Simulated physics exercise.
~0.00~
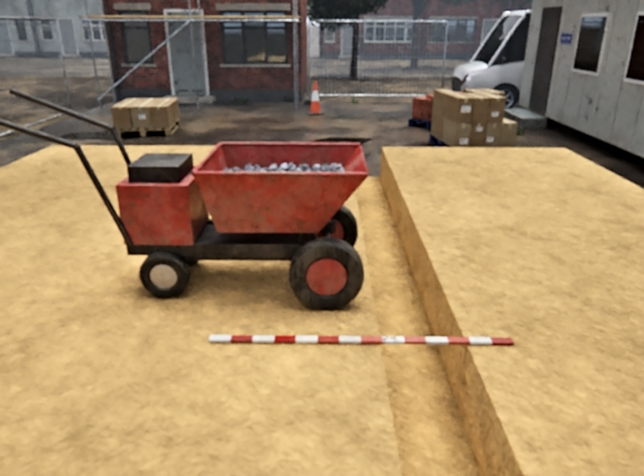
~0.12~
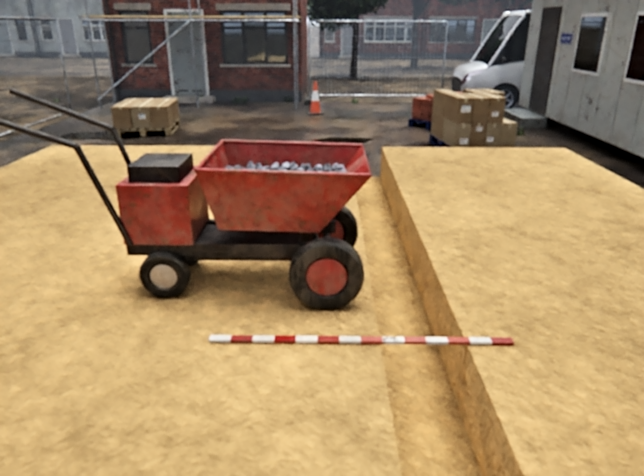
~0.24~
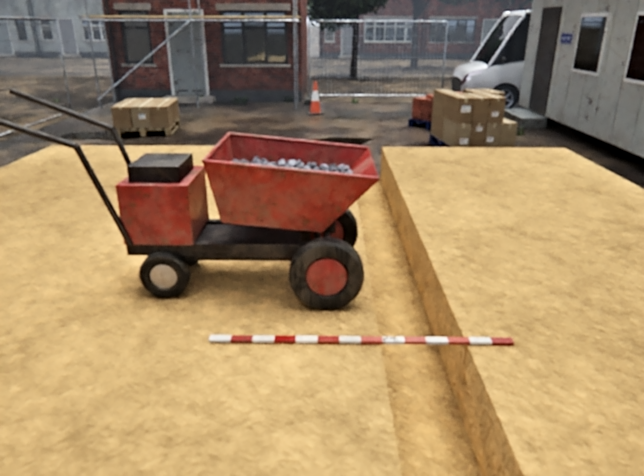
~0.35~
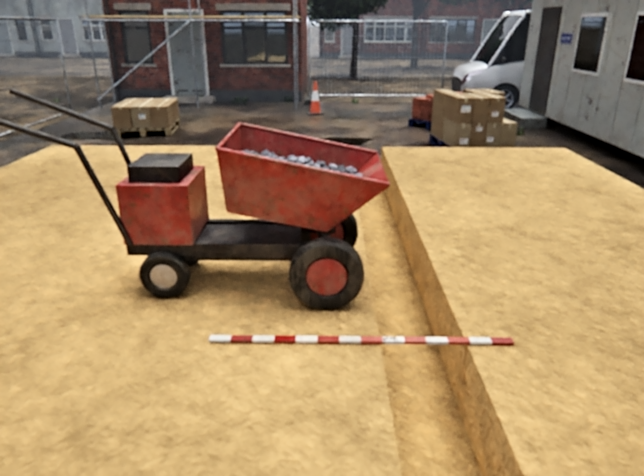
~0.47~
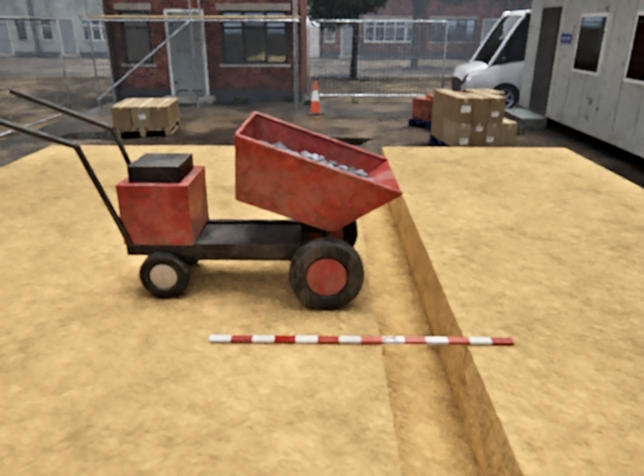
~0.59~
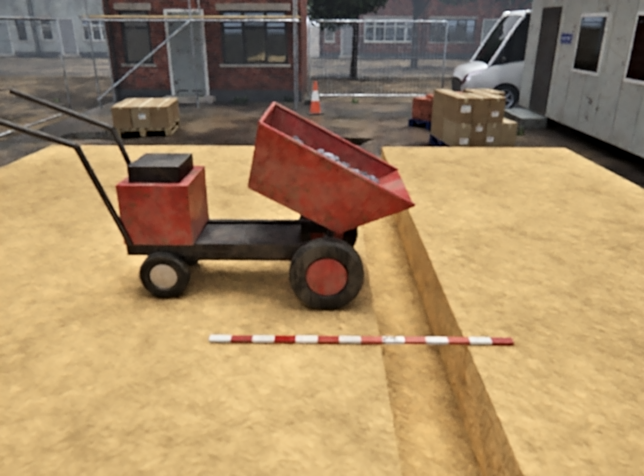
At the start, a red powered barrow loaded with grey stones sits level on sandy ground, facing a trench on its right, with a red and white pole lying in front. The tray's left end rises, slowly then faster, tilting its lip rightward and down while the wheels stay put.
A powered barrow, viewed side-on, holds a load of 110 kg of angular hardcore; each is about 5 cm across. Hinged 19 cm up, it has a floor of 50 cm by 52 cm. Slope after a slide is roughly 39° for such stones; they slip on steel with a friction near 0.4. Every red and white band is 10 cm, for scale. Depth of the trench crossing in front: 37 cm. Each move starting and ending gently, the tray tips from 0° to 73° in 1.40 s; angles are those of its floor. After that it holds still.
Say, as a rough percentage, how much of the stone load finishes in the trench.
Roughly 52 out of 100.
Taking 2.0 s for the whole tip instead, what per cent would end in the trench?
Roughly 60 per cent.
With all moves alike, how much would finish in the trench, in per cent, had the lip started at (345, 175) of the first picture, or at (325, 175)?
Some 75 and some 90 per cent, in that order.
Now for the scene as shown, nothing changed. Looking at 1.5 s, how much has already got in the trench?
Close to 5 per cent at that time.
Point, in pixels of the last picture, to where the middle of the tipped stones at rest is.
Middle at around (432, 318), I'd say.
After 1.0 s the floor is at 62°; 100 % in the tray; the foremost stones are at (422, 238).
After 1.5 s the floor is at 73°; 80 % in the tray, 4 % in the trench, 16 % past the trench; the foremost stones are at (491, 280).
After 1.9 s the floor is at 73°; 49 % in the tray, 12 % in the trench, 39 % past the trench; the foremost stones are at (532, 270).
After 3.8 s the floor is at 73°; 9 % in the tray, 52 % in the trench, 39 % past the trench; the foremost stones are at (547, 275).
